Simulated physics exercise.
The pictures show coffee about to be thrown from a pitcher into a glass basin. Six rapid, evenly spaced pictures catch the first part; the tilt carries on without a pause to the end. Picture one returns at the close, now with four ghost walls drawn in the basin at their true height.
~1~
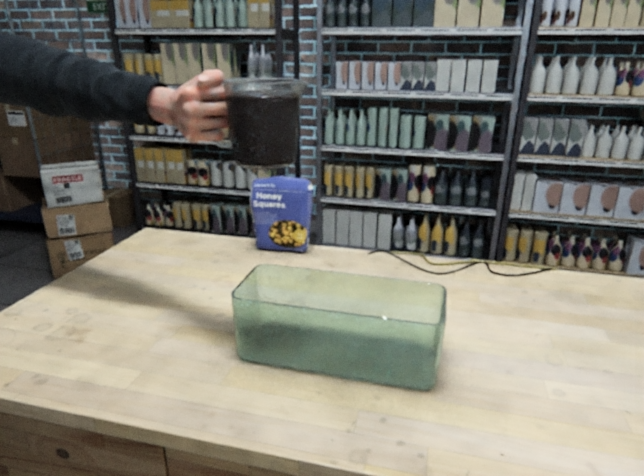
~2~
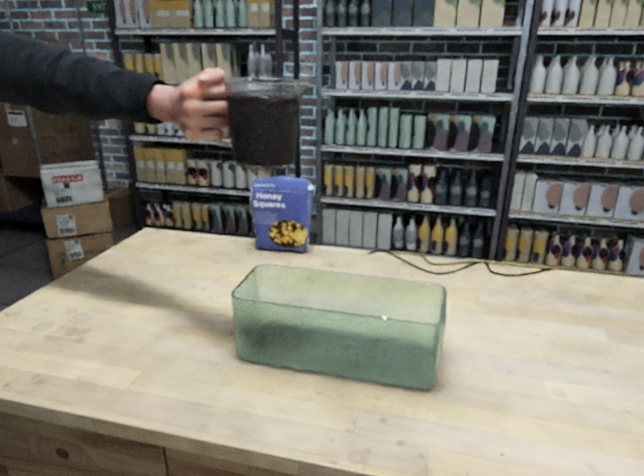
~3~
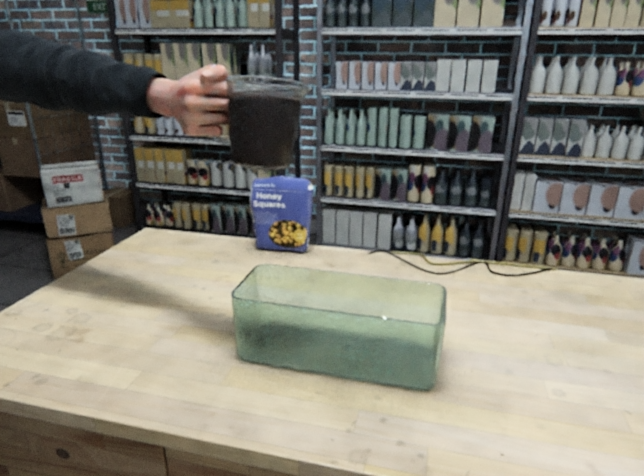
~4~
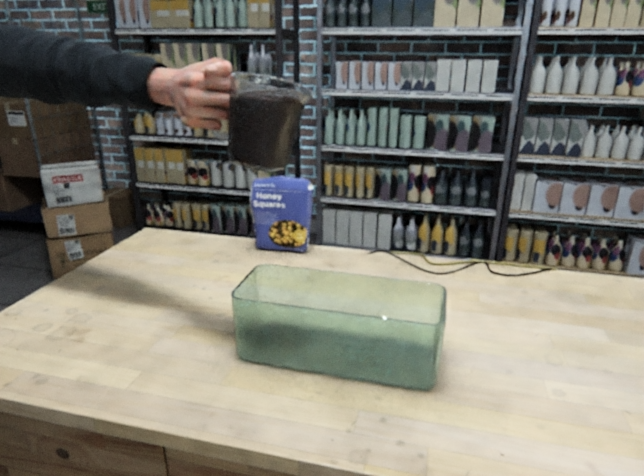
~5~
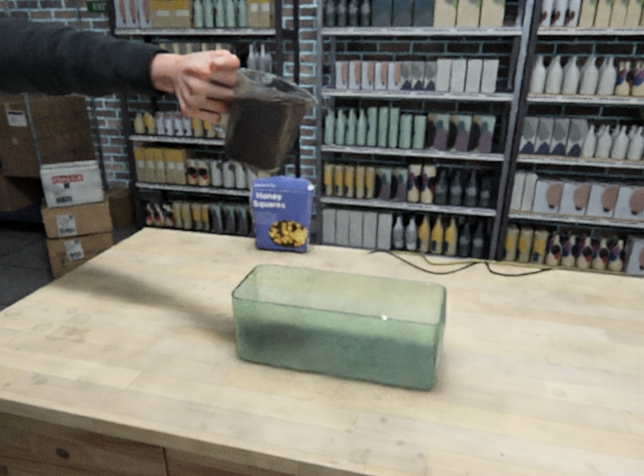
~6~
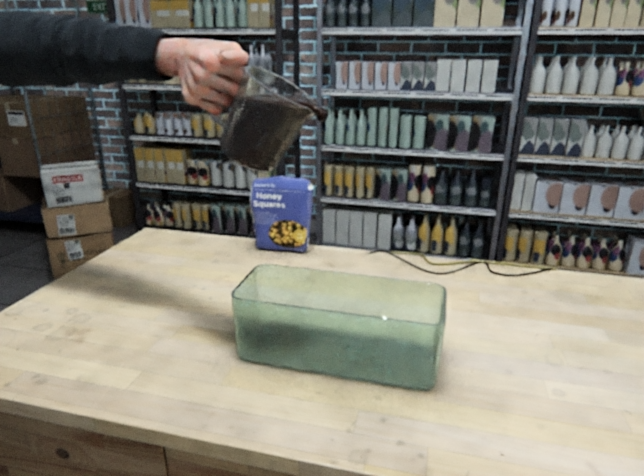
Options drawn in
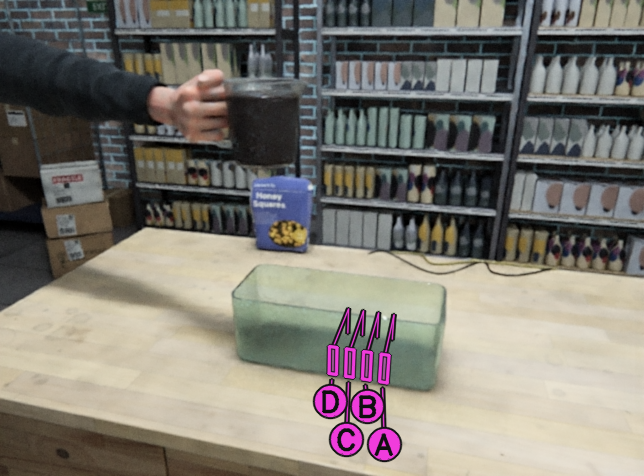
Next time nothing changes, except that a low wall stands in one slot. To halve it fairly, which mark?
The answer is slot B.
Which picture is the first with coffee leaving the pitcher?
Picture 6.
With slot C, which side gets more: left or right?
The right one.
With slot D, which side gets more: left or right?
The right side.
On the marked copy, A at (382, 388); B at (365, 385); C at (348, 382); D at (331, 379).
Choosing A, about 88 % ends left of the wall and 6 % right of it; 6 % is lost outside.
Choosing B, about 44 % ends left of the wall and 54 % right of it.
Choosing C, about 10 % ends left of the wall and 88 % right of it.
Choosing D, about 4 % ends left of the wall and 93 % right of it.
